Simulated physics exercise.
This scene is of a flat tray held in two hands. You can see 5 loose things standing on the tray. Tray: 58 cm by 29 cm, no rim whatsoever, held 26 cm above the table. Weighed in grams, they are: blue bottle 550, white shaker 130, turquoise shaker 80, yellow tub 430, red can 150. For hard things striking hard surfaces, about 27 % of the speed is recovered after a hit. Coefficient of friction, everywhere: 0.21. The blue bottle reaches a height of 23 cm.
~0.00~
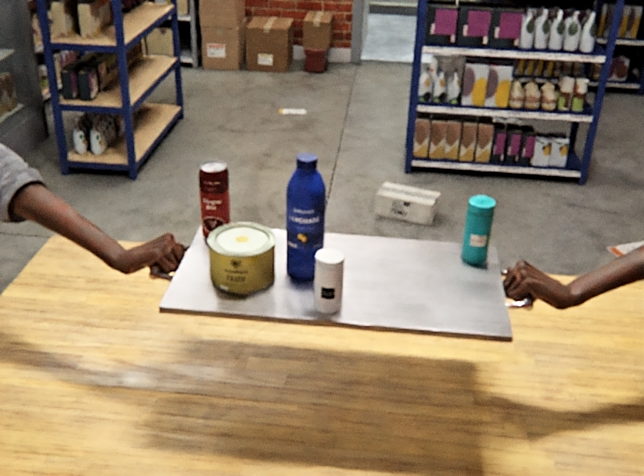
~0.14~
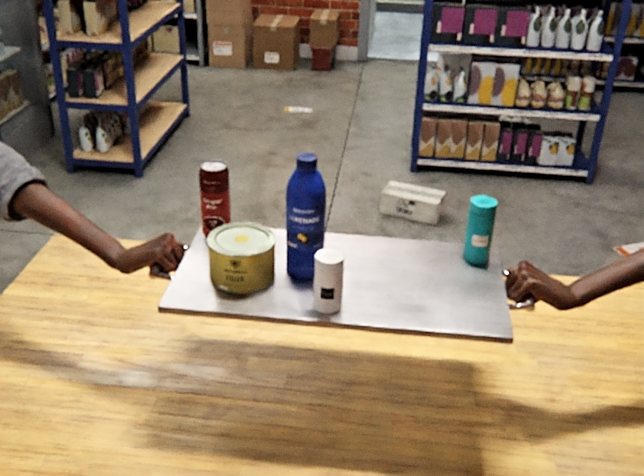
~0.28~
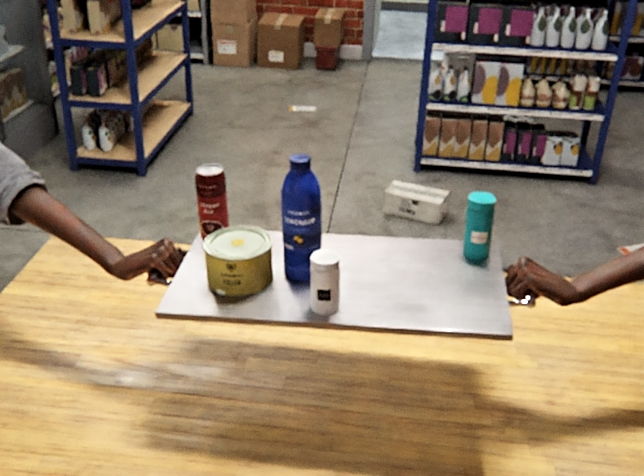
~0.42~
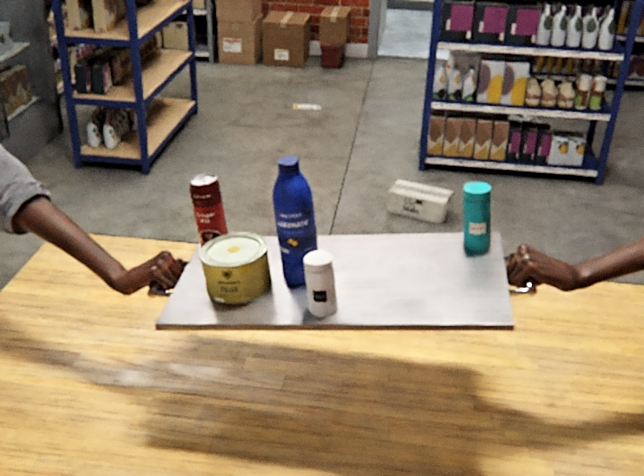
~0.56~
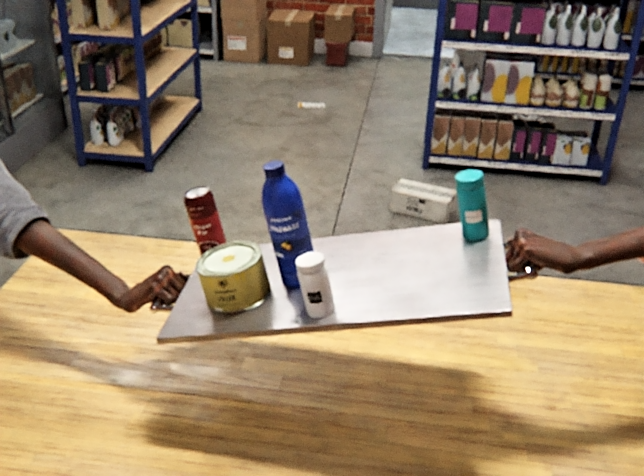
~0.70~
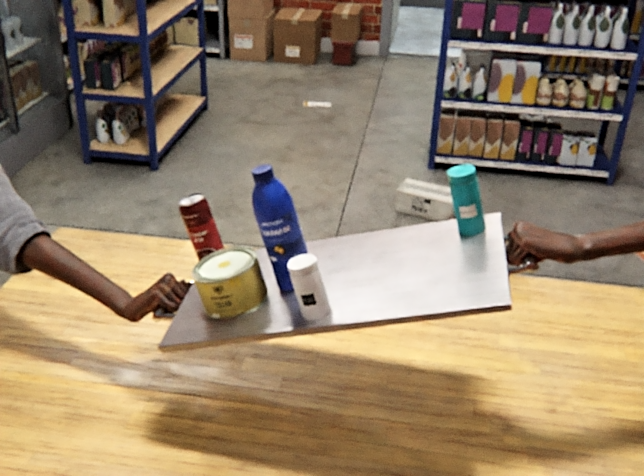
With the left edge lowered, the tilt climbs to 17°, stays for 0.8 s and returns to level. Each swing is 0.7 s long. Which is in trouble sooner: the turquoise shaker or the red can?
The latter of the two.
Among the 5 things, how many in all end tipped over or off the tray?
5.
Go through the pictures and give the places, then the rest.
The first frame shows tray level; turquoise shaker (478, 230); red can (215, 202).
The second frame shows tray level; yellow tub (242, 258); blue bottle (306, 215).
The third frame shows tray tilted 2°, left edge down; white shaker (325, 283); yellow tub (240, 261).
The fourth frame shows tray tilted 7°, left edge down; blue bottle (295, 219); white shaker (321, 284).
The fifth frame shows tray tilted 13°, left edge down; yellow tub (234, 277); blue bottle (288, 223).
The sixth frame shows tray tilted 16°, left edge down; turquoise shaker (467, 200); red can (204, 234).
Around 1.10 s, tray tilted 17°, left edge down; red can now off the tray; turquoise shaker shifted 14 cm near (397, 210); blue bottle shifted 13 cm.
Around 1.40 s, tray tilted 17°, left edge down; blue bottle, white shaker and yellow tub now off the tray; turquoise shaker shifted 33 cm near (298, 227).
Around 1.70 s, tray tilted 16°, left edge down; turquoise shaker now off the tray.
Around 2.10 s, tray tilted 3°, left edge down.
Finally (2.8 s), off the tray, blue bottle, white shaker, turquoise shaker, yellow tub and red can. Final places as that camera would see them, turquoise shaker near (16, 291). Turquoise shaker went at 1.66 s; red can went at 0.90 s.
